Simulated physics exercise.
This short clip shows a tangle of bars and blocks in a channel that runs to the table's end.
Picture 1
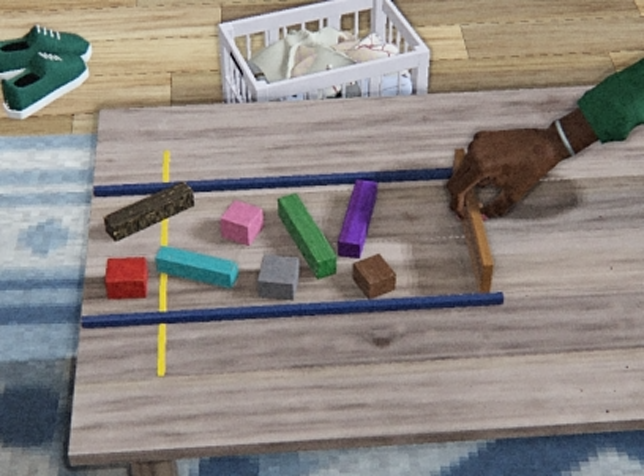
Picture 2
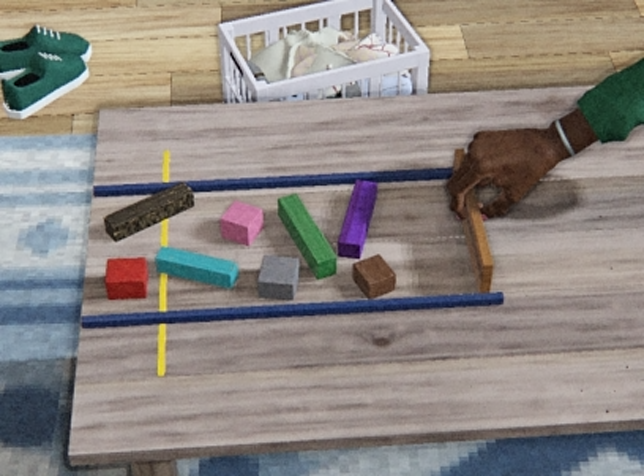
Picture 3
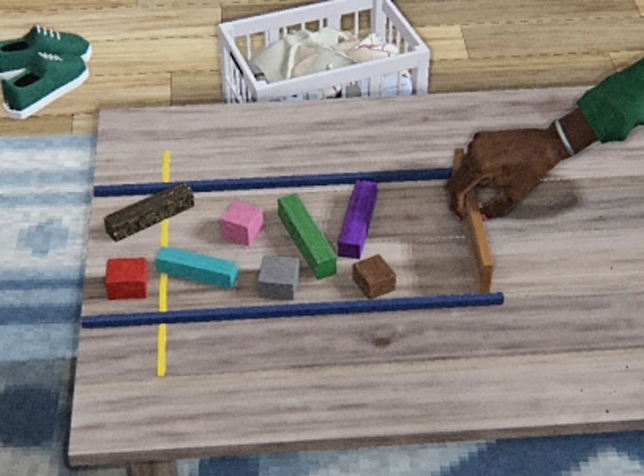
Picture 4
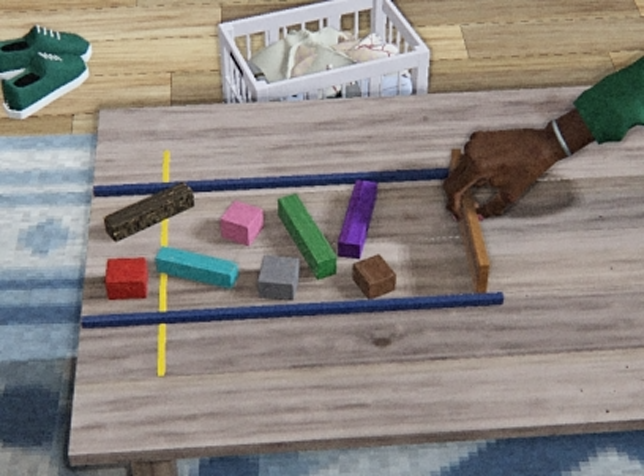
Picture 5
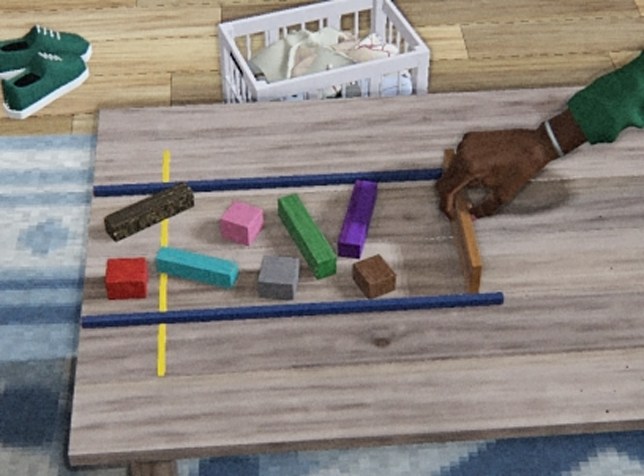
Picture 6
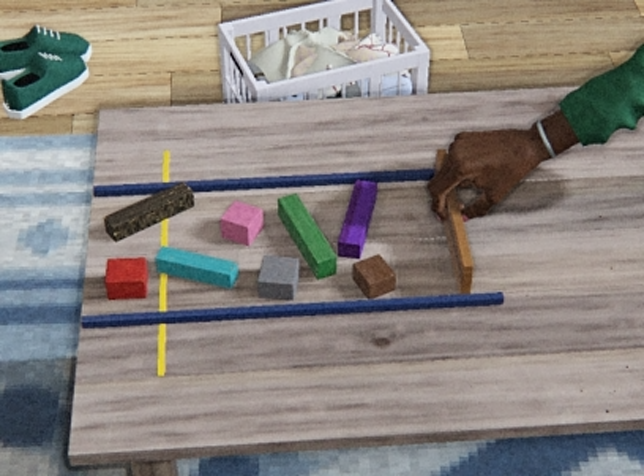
A hand in a green sleeve sliding a wooden board slightly left between blue rails, the colourful bars and blocks staying still.
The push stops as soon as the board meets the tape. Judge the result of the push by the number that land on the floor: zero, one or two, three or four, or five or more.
In this one, one or two spill over.
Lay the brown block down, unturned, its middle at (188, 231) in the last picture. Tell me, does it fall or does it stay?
If so, it ends up falling.
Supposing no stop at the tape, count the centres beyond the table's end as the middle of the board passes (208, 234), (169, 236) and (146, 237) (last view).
Per position: 0 / 2 / 4.
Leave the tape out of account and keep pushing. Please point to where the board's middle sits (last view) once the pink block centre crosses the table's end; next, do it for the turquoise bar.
The middle sits near (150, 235) for the first and near (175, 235) for the other.
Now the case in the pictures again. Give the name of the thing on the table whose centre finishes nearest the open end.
The black bar is the one you want.
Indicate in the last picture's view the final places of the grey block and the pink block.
You'll see the grey block at (111, 299), with the pink block at (101, 232).
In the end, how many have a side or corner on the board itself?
It's touching 2 at the end.
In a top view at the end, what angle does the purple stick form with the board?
Some 0 degrees.
Soon after, none off yet; red block at rest near (127, 279); black bar at rest near (150, 211); turquoise bar at rest near (197, 267).
In the end, the number that fall off is one or two; gone, turquoise bar and red block.
